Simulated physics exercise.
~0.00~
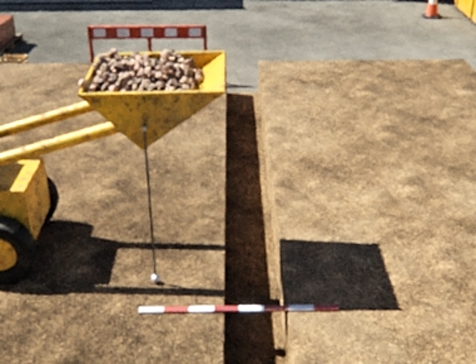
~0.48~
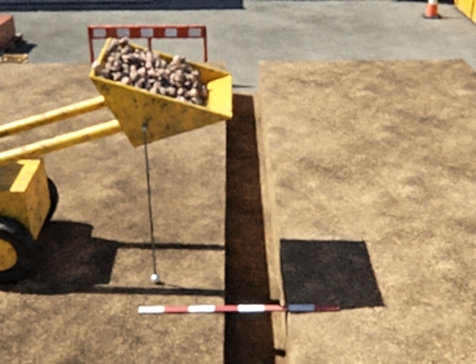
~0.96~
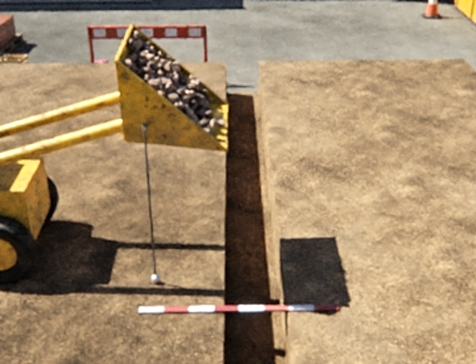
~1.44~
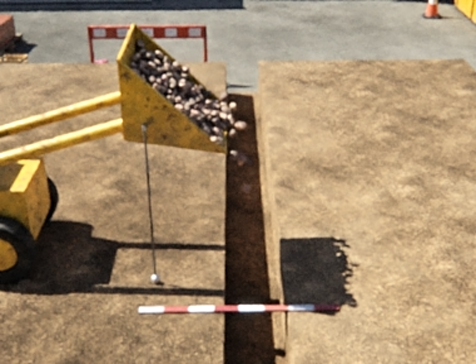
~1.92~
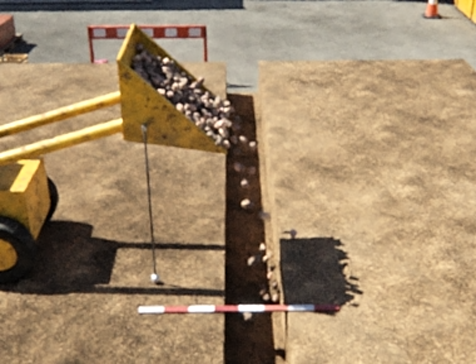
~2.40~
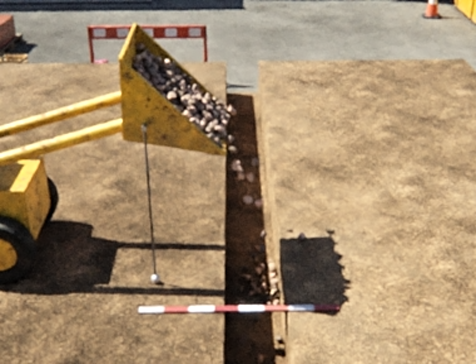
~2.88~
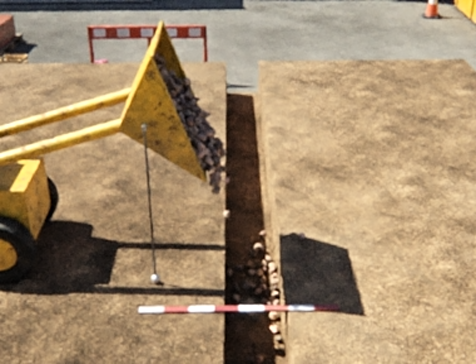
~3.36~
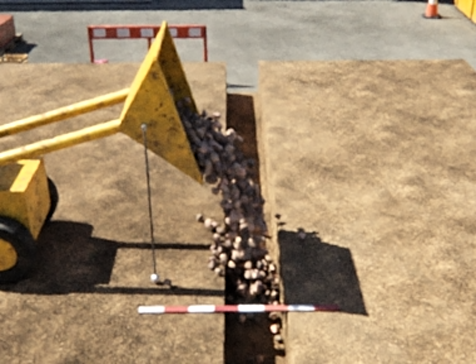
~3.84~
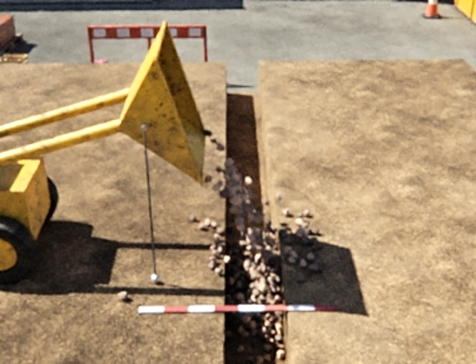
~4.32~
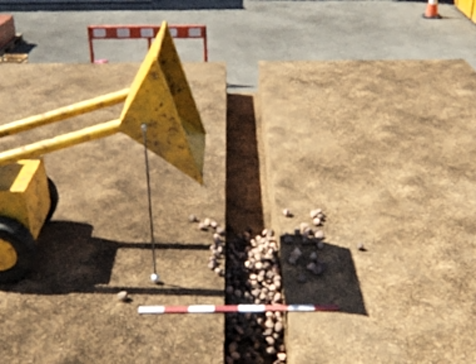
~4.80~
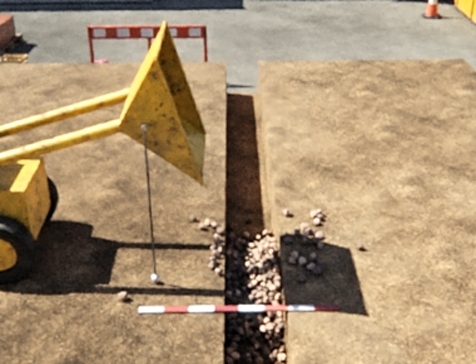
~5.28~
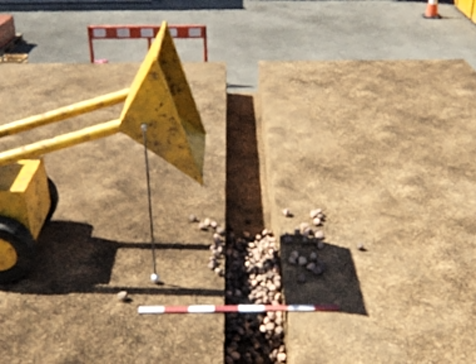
On a dirt site, a yellow loader tips its bucket, dropping stones mostly into a trench.
